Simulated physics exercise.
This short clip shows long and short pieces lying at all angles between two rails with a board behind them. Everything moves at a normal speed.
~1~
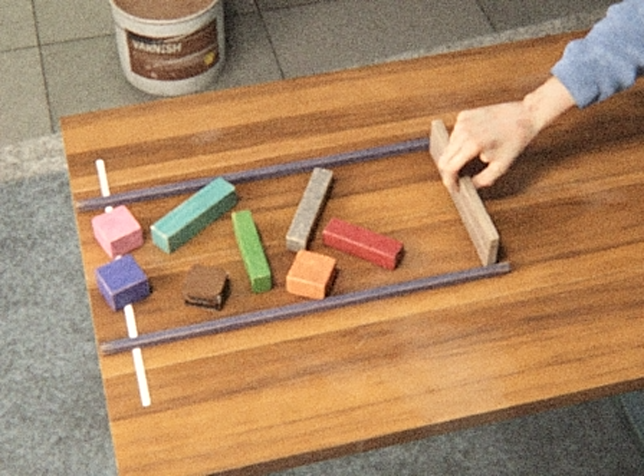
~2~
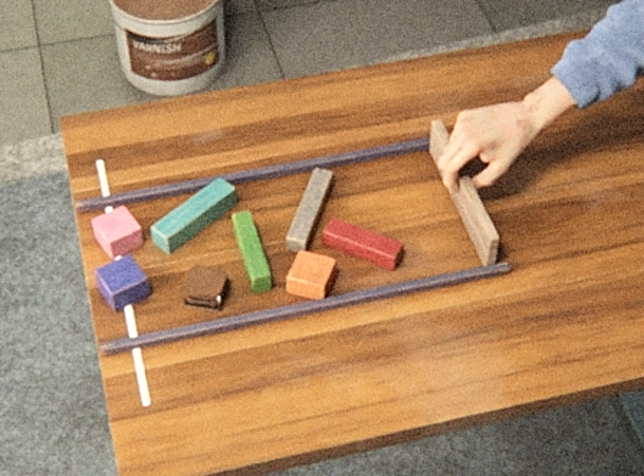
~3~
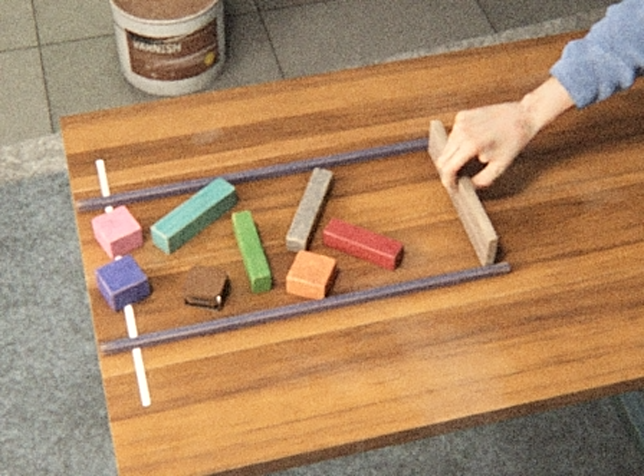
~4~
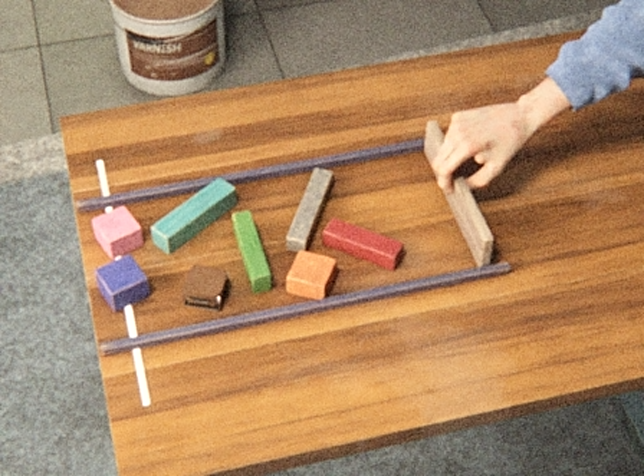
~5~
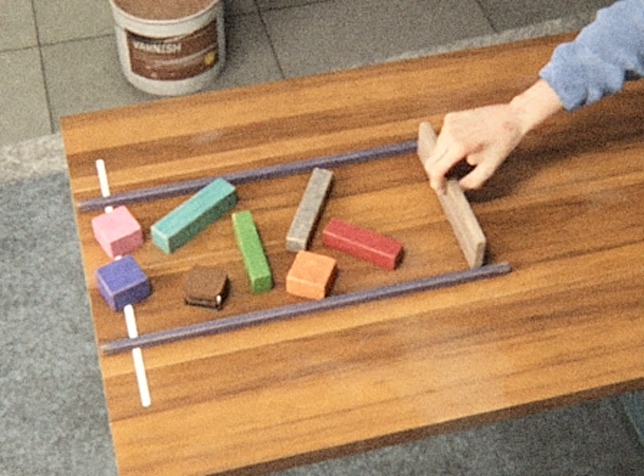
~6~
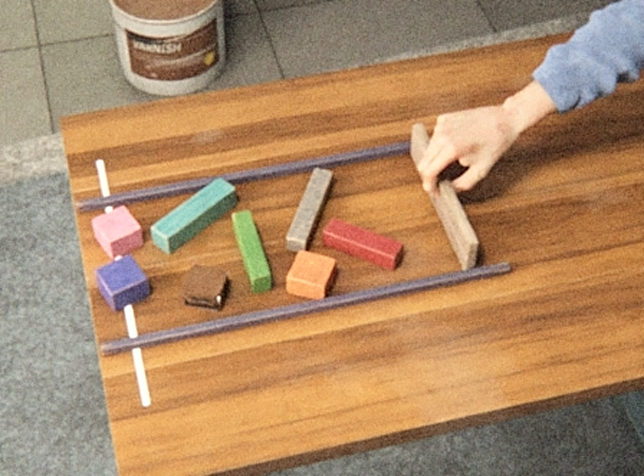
On a wooden table, a hand held a board upright behind scattered colored blocks and bars between two rails, then slid it slightly left, while the pieces stayed where they were.
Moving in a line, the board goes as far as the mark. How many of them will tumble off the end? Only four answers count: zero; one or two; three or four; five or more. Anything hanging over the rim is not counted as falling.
My answer: Five or more.
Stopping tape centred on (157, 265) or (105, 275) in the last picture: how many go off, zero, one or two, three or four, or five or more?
First tape: Three to four; second tape: Five or over.
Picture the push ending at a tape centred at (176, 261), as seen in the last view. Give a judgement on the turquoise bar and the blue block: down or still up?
Here the turquoise bar is on by the end and the blue block is off by the end.
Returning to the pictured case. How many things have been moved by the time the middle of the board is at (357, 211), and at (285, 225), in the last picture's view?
First position 2; second position 5.
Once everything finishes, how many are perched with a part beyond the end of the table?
It would come to 1.
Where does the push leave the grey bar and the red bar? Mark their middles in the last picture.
Same order as the question: First (88, 244), second (112, 286).
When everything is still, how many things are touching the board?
Contact count: 2.
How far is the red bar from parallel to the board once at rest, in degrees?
Roughly 0 degrees.
Soon after, none off yet; blue block at rest near (123, 283); pink block at rest near (118, 233); brown case at rest near (206, 288).
In the end, the number that fall off is five or more; gone, orange block, green bar, turquoise bar, brown case, pink block and blue block.
